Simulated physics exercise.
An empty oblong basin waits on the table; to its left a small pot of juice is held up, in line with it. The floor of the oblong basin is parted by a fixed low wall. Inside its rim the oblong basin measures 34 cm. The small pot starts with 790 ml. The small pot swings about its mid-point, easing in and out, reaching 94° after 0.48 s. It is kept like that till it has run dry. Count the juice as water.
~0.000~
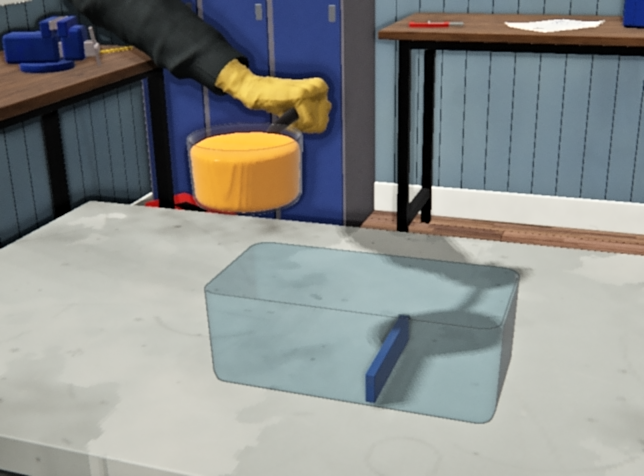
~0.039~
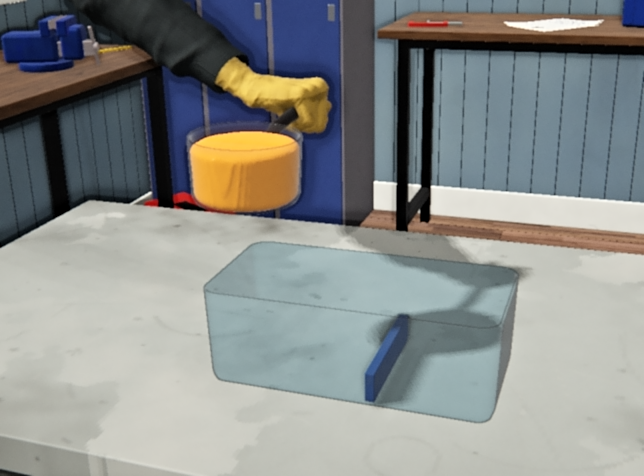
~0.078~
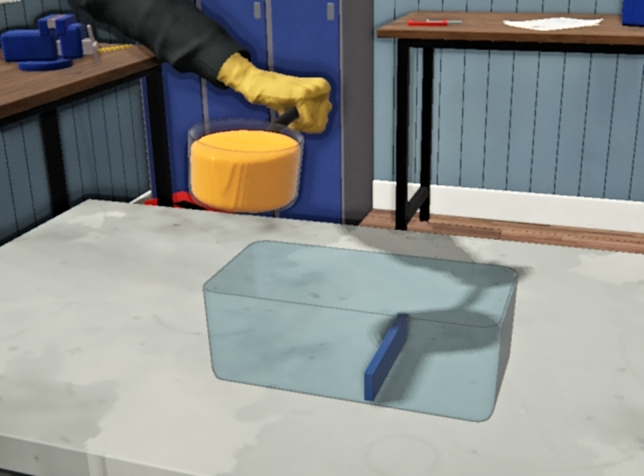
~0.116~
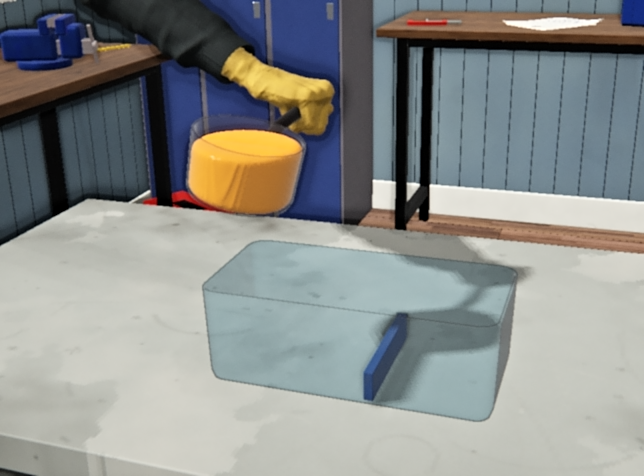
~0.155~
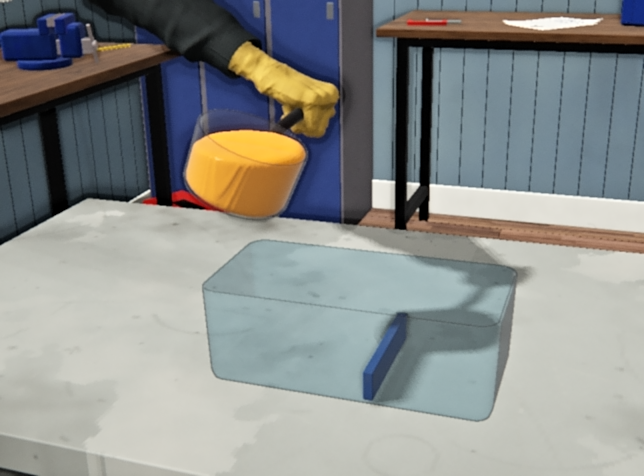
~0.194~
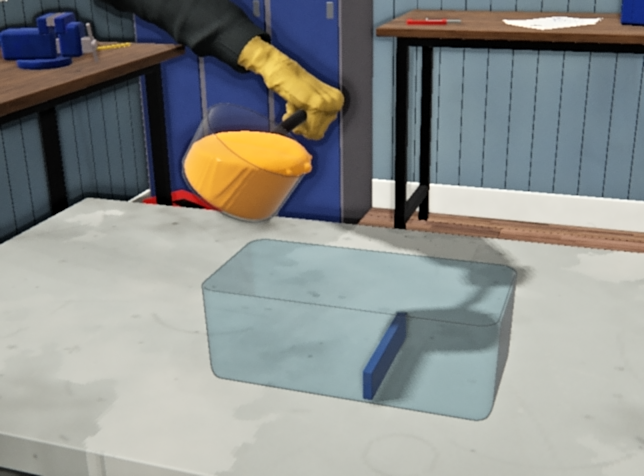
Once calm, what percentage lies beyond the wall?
Roughly 10 per cent is past the wall.
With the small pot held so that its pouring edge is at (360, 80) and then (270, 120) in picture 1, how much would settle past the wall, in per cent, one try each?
First 80, then 15 per cent.
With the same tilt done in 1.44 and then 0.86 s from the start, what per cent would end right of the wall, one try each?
In turn about 5 and 5 per cent.
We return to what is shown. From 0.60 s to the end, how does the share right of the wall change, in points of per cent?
The share moves up, by some 7 per cent.
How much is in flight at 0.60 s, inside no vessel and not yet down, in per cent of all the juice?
About 12 per cent.
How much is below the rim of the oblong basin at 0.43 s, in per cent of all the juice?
About 24 per cent.
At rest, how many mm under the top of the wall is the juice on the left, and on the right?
Left about 14 mm, right about 34 mm.
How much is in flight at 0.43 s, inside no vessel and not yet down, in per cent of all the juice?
Some 40 per cent.
By 0.43 s the tilt is 92° and 36 per cent is still to pour, 24 is left of the wall and 0 right of it.
By 0.60 s the tilt is 94° and 12 per cent is still to pour, 75 is left of the wall and 2 right of it.
By 0.78 s the tilt is 94° and 4 per cent is still to pour, 81 is left of the wall and 7 right of it.
By 0.98 s the tilt is 94° and 1 per cent is still to pour, 86 is left of the wall and 9 right of it.
At rest 88 per cent lies left of the wall, 10 right of it and 3 outside.
